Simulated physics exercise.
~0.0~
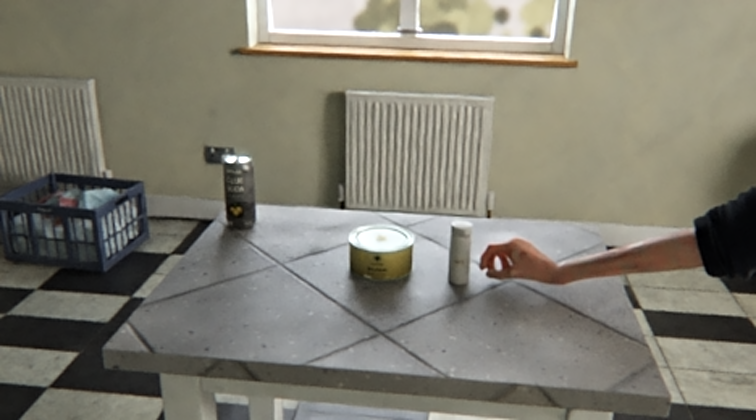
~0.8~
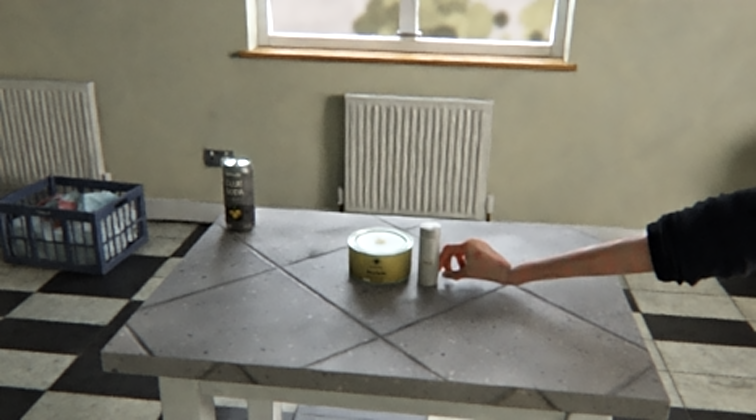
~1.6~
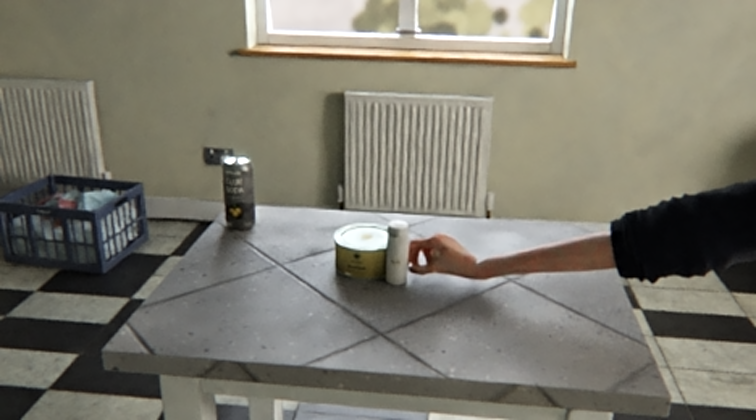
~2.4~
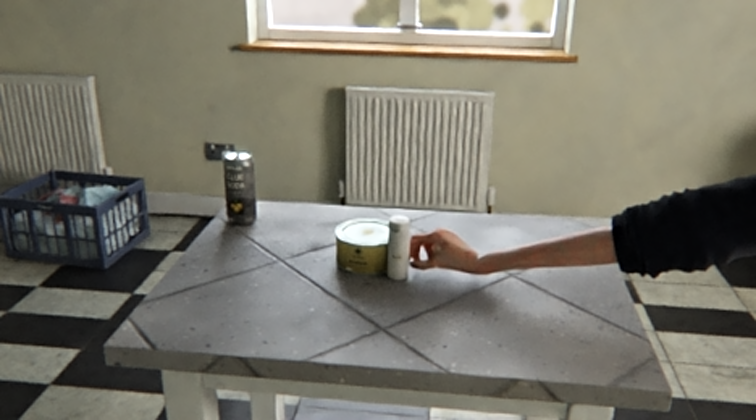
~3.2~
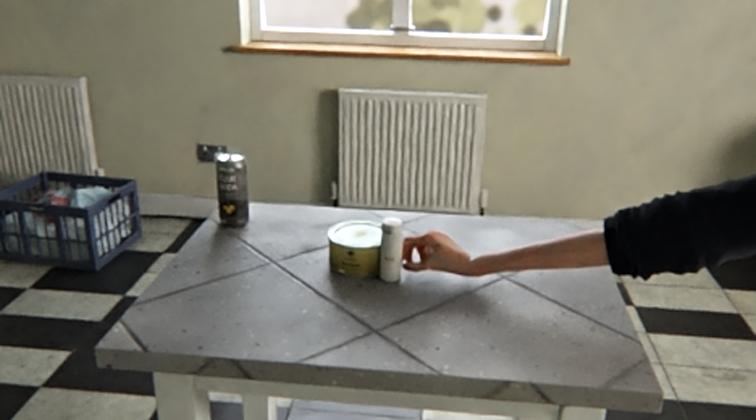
On a grey tiled table, a hand pushing a white shaker left against a yellow tub, nudging it slightly, both staying upright.
